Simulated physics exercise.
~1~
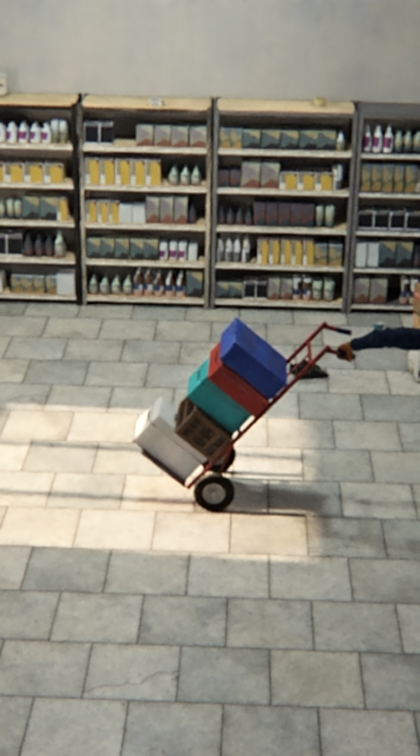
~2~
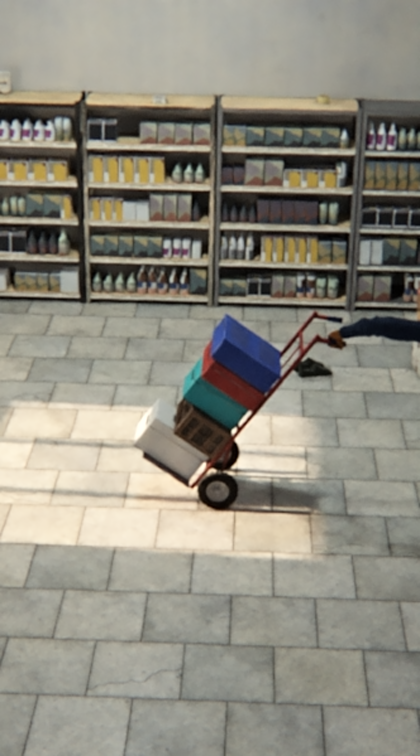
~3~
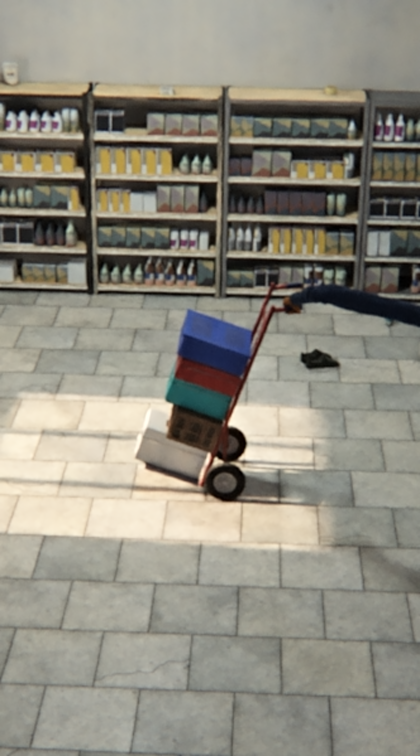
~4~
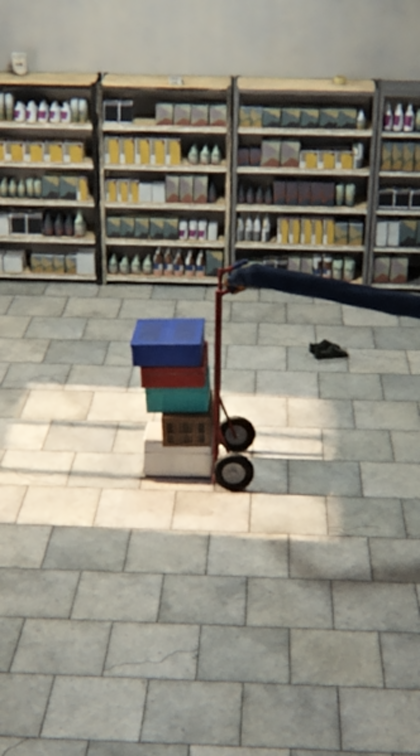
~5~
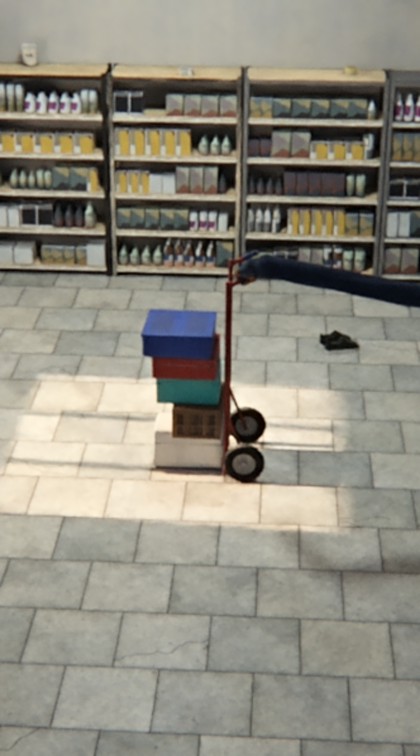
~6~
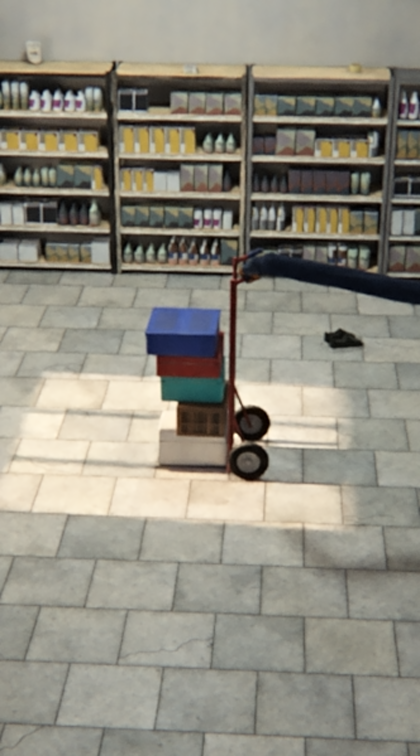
In a store aisle with a pale tiled floor, seen from slightly above and side-on, stocked shelves line the back wall. A red sack truck leans back to the right, carrying a white toolbox at the bottom, then a brown crate, a turquoise toolbox, a red toolbox and a blue tote on top. A dark-sleeved arm from the right holds its handle and swings it forward until it stands upright. The upper boxes shift a little to the left, away from the truck's frame. The stack stays standing, slightly uneven, with the hand still at the handle.
